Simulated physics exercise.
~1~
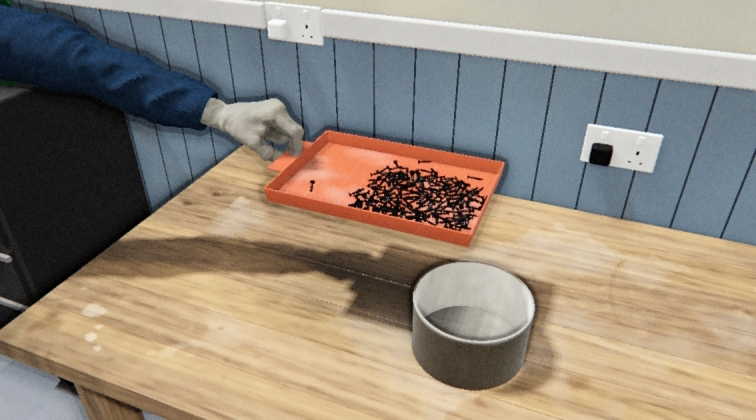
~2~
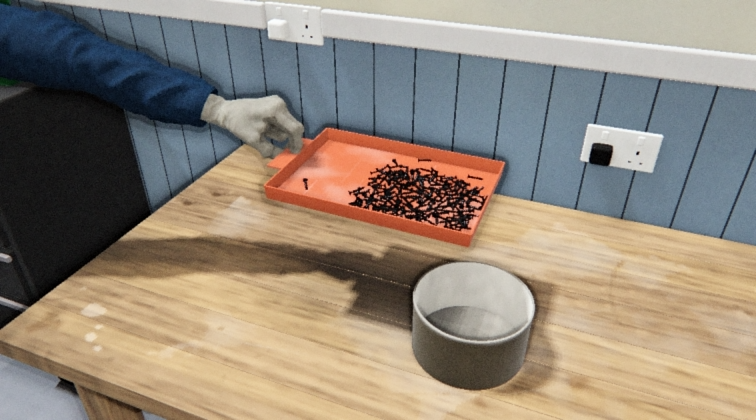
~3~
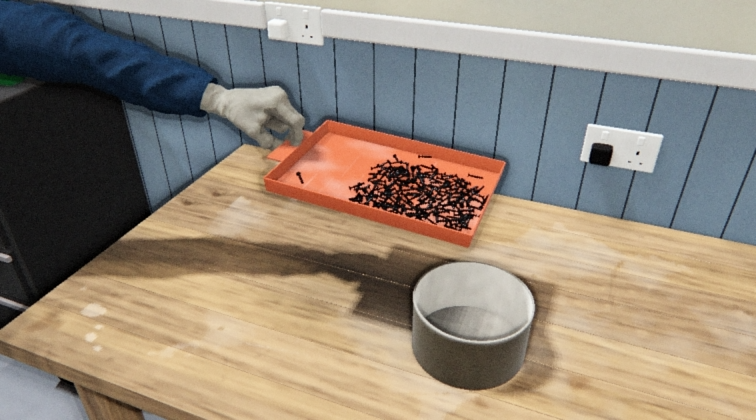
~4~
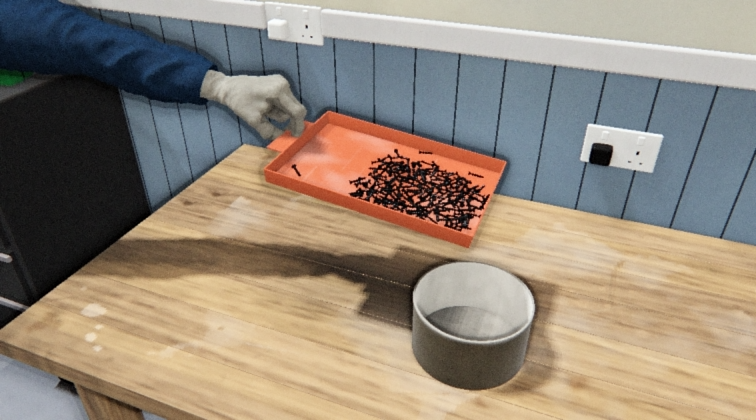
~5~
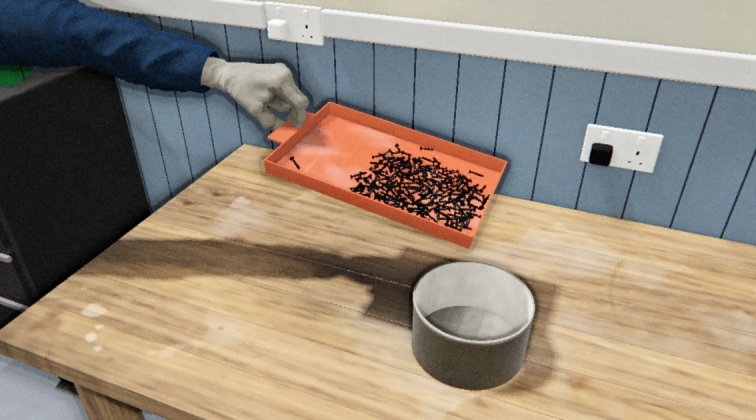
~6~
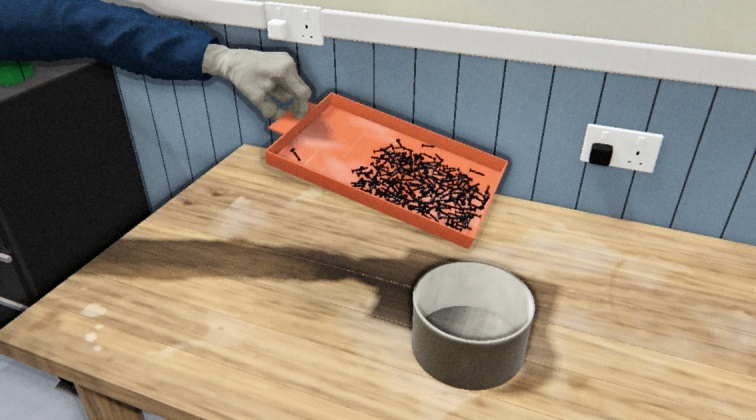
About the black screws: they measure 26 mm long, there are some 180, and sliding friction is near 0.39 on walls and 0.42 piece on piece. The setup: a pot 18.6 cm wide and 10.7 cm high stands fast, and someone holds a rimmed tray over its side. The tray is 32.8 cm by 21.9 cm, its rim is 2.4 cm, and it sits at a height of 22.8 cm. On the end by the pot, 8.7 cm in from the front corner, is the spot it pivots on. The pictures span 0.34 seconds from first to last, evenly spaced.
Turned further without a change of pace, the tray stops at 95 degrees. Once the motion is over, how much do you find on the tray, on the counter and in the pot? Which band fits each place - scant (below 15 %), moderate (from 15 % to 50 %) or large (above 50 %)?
One by one: Tray: A sprinkling; counter: A sizeable amount; pot: The main load.
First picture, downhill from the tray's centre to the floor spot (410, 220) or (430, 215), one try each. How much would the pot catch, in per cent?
95 and 100 %.
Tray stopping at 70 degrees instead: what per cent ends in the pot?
About 45 in a hundred would end up in the pot.
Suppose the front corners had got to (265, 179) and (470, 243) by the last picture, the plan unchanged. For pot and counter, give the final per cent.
That works out as pot 85 and counter 15.
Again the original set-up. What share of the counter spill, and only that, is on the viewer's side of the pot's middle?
About 0 percent of the spill.
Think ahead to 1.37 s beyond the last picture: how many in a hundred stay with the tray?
Around 75 percent.
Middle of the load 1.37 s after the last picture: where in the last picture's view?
At that moment the load's centre is around (490, 215).
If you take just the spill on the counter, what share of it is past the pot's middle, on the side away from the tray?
I reckon around 80 per cent.
Then, 0.82 s after the last picture, tilt 51 degrees; the tray holds 100 %, the pot 0 %.
Then, 1.37 s after the last picture, tilt 76 degrees; the tray holds 75 %, the pot 10 %.
Then, 1.98 s after the last picture, tilt 95 degrees; the tray holds 10 %, the pot 65 %.
In the end, tray 0 %, counter 25 %, pot 75 %.
